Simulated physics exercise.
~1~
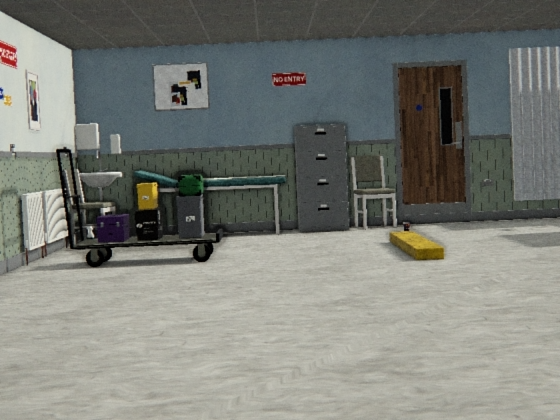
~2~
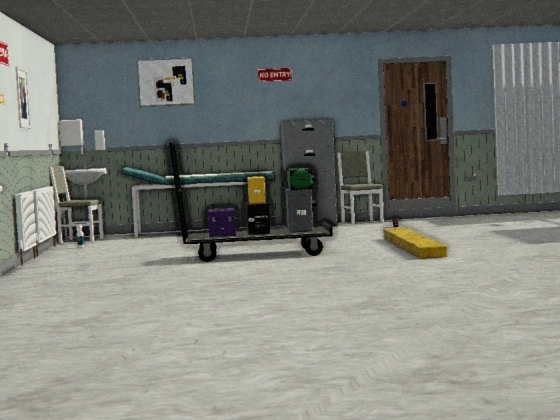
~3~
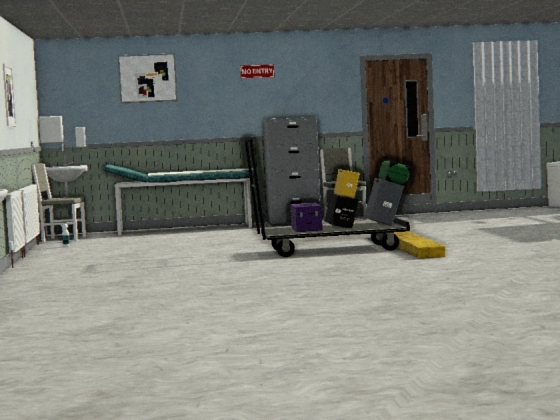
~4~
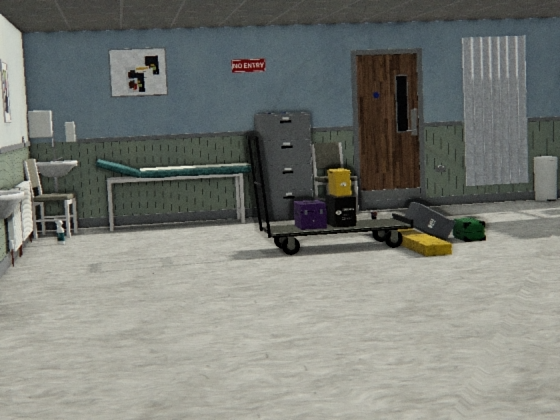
The footage shows a loaded cart rolling right across a room and stopping at a yellow kerb, where its upright pieces lean forward. The grey tote and green suitcase topple off beyond the kerb, while the yellow tote, black parcel and purple toolbox remain on the deck.
